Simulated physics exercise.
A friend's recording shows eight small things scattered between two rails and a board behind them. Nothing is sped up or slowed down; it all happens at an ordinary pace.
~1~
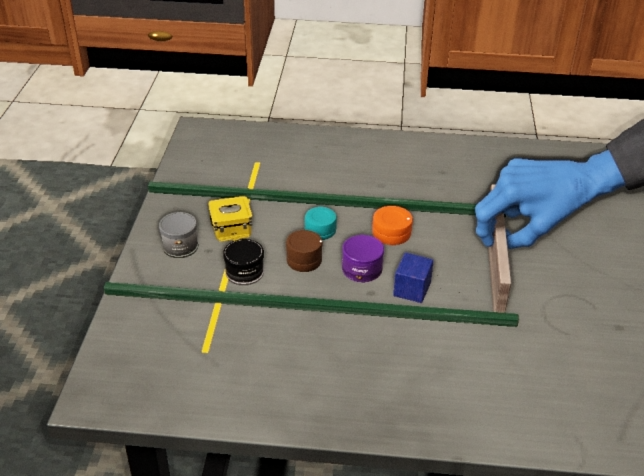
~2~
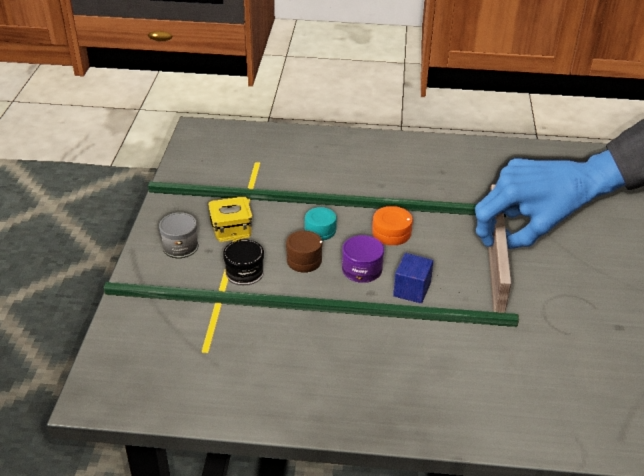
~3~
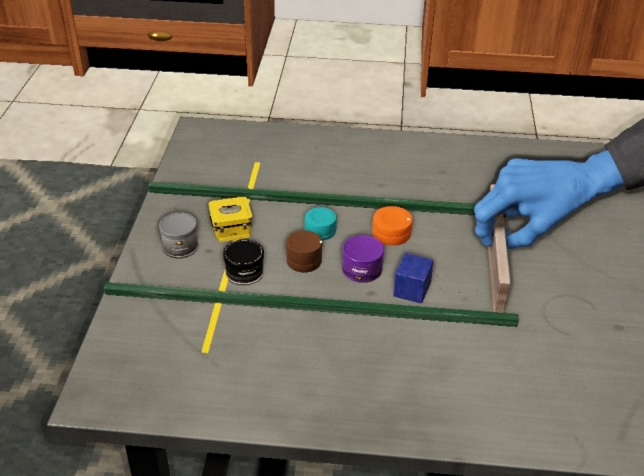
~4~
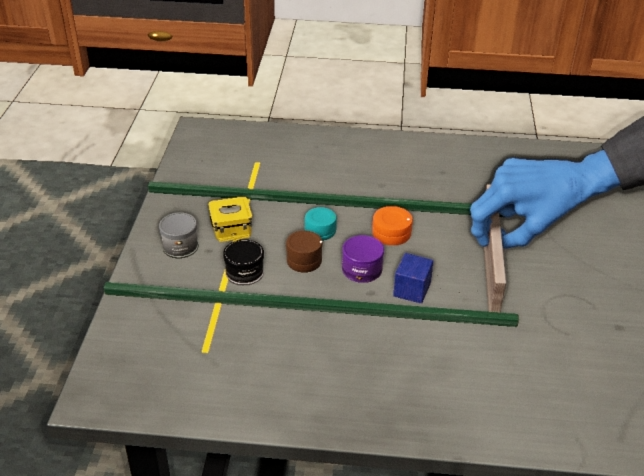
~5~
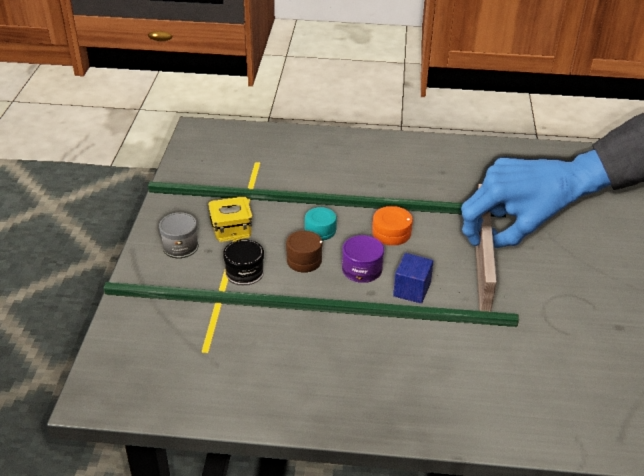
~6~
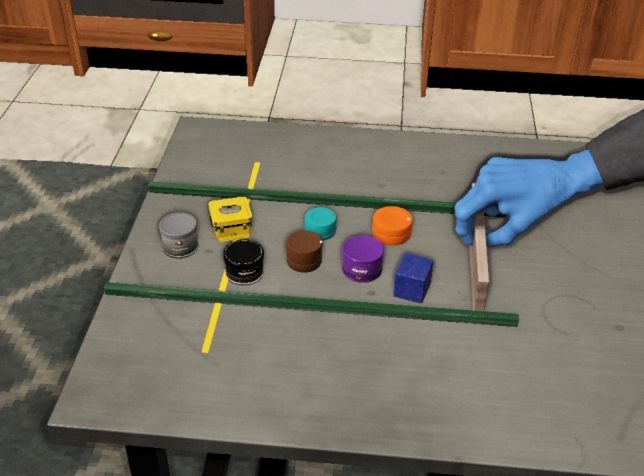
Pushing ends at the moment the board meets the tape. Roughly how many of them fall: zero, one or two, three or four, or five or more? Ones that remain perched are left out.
Zero.
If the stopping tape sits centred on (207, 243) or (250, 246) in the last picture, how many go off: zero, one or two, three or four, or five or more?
In order: Just one or two, then no fall at all.
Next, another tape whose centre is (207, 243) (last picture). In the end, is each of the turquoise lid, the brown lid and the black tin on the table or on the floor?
Well, the turquoise lid sits tight, the brown lid sits tight, and the black tin sits tight.
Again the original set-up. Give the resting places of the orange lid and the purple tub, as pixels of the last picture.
First (224, 208), then (213, 239).
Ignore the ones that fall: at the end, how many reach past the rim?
The total would be 0.
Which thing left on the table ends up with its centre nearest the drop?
Grey tin.
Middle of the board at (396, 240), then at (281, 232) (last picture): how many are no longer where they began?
By the first moment it's 3, by the second it's 8.
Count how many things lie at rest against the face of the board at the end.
In total, 3.
A little later, none off yet; grey tin at rest near (179, 236); yellow case at rest near (231, 220); black tin at rest near (244, 262).
When it is over, the number that fall off is zero.
